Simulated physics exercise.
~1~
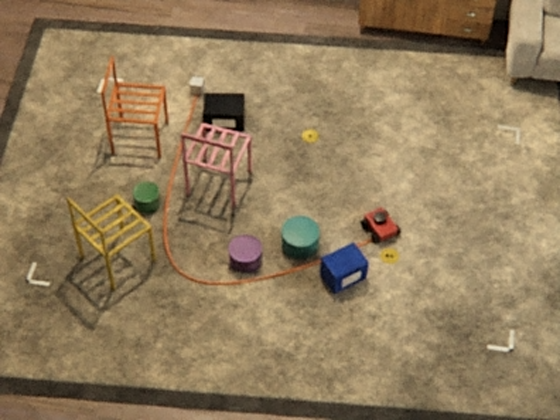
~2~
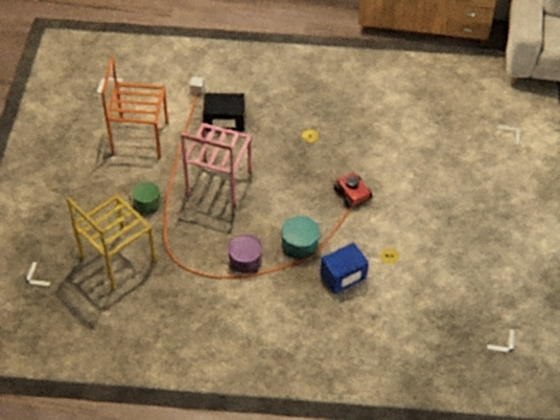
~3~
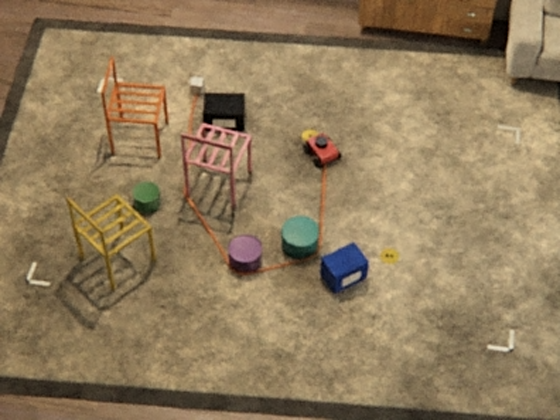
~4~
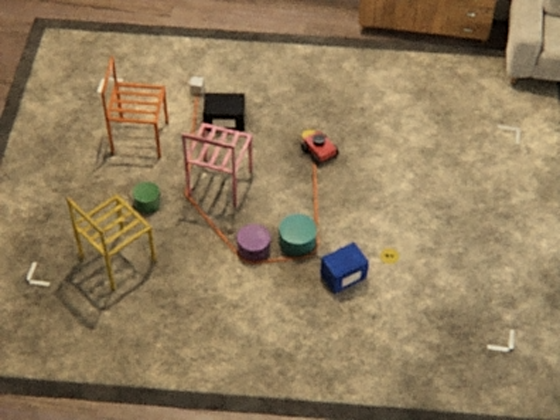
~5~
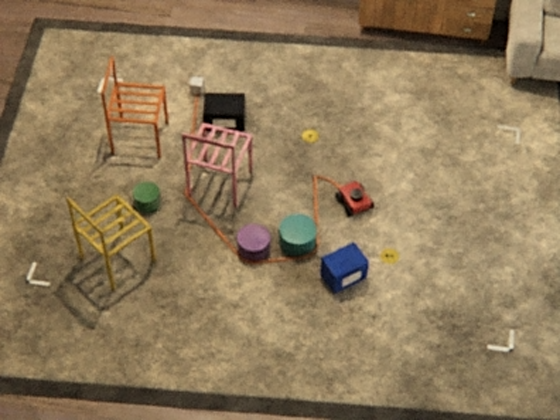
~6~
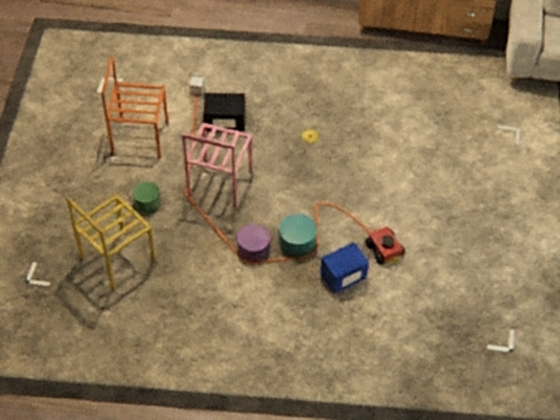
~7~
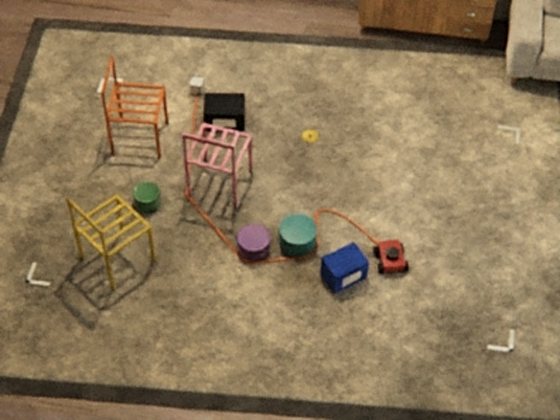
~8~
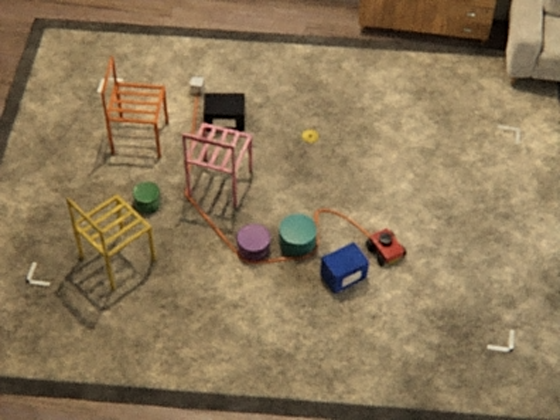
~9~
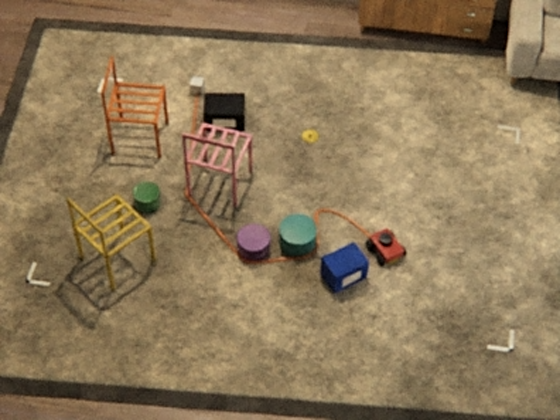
A red cart pulls its cord tight, nudging the purple bin, then returns and stops.
